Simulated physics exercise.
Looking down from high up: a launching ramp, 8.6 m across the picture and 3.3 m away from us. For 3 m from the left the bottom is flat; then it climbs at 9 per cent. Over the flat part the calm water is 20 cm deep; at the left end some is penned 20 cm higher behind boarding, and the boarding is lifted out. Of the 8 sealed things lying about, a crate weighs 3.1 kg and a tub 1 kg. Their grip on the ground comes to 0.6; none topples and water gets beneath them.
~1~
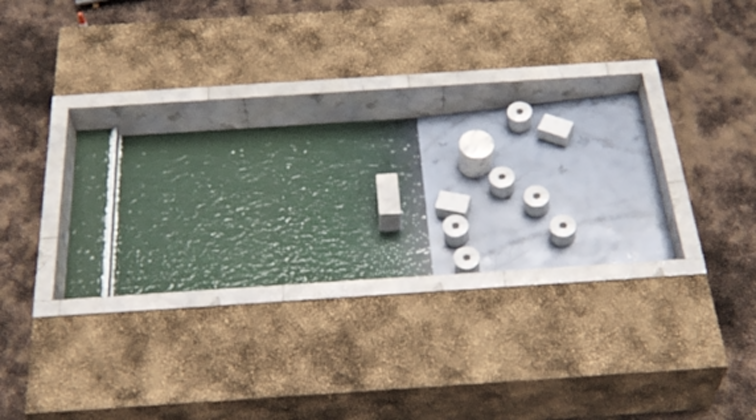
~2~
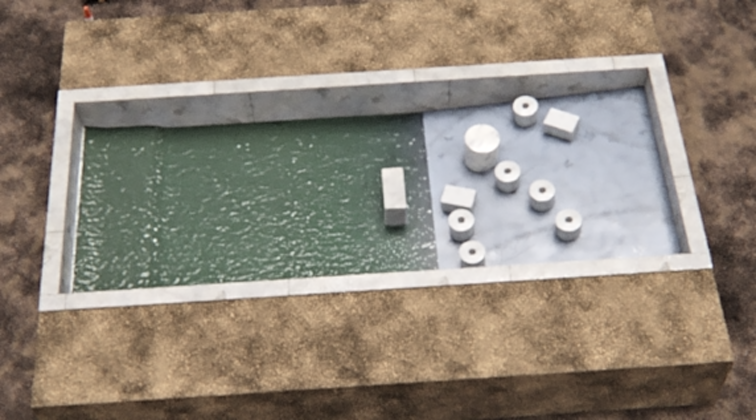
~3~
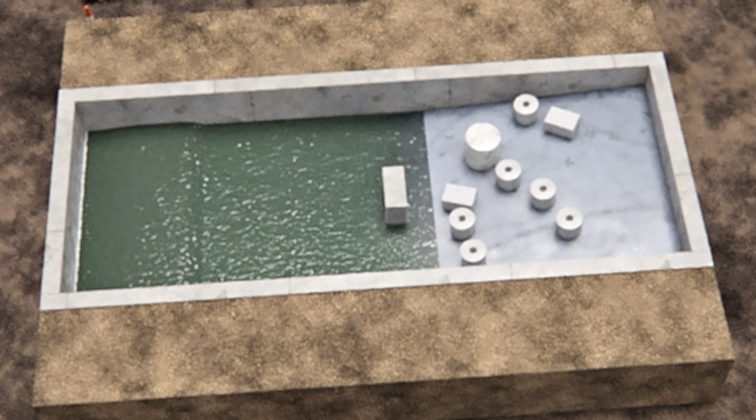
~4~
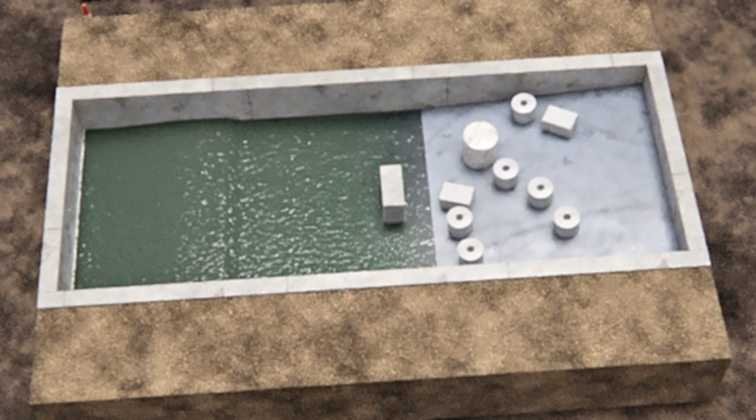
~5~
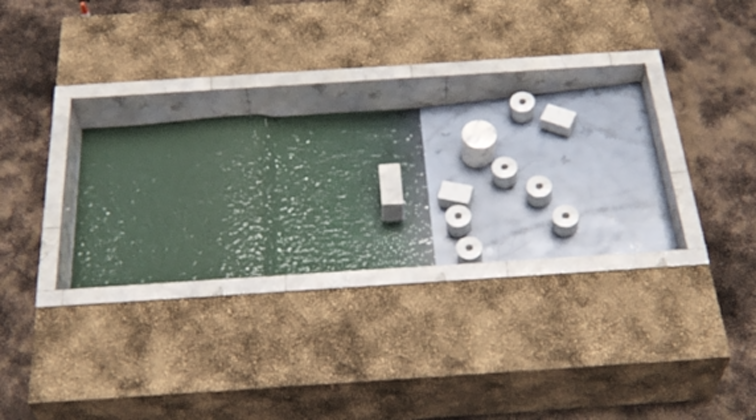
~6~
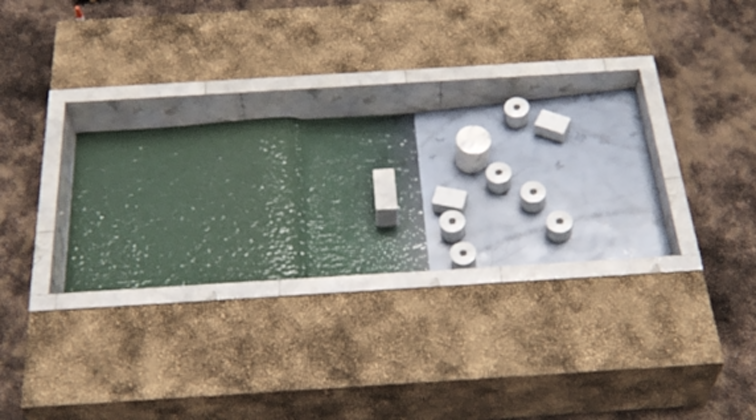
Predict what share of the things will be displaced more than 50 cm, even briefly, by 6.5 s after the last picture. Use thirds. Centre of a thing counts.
One to two thirds.
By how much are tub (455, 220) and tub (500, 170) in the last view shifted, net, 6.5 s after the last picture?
Respectively 150 and 100 cm.
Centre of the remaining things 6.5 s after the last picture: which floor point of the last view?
They average out to somewhere around (445, 201).
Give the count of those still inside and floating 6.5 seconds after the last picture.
Count: 4.
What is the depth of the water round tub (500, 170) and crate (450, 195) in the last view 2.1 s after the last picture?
Roughly 0 and 4 cm.
Then, 0.6 s after the last picture 0 of 8 are over 50 cm from their spots; 0 afloat.
Then, 2.1 s after the last picture 2 of 8 are over 50 cm from their spots; 2 afloat.
Then, 4.1 s after the last picture 1 of 8 are over 50 cm from their spots; 5 afloat.
Then, 6.5 s after the last picture 5 of 8 are over 50 cm from their spots, and 5 have been at some point; 4 afloat.
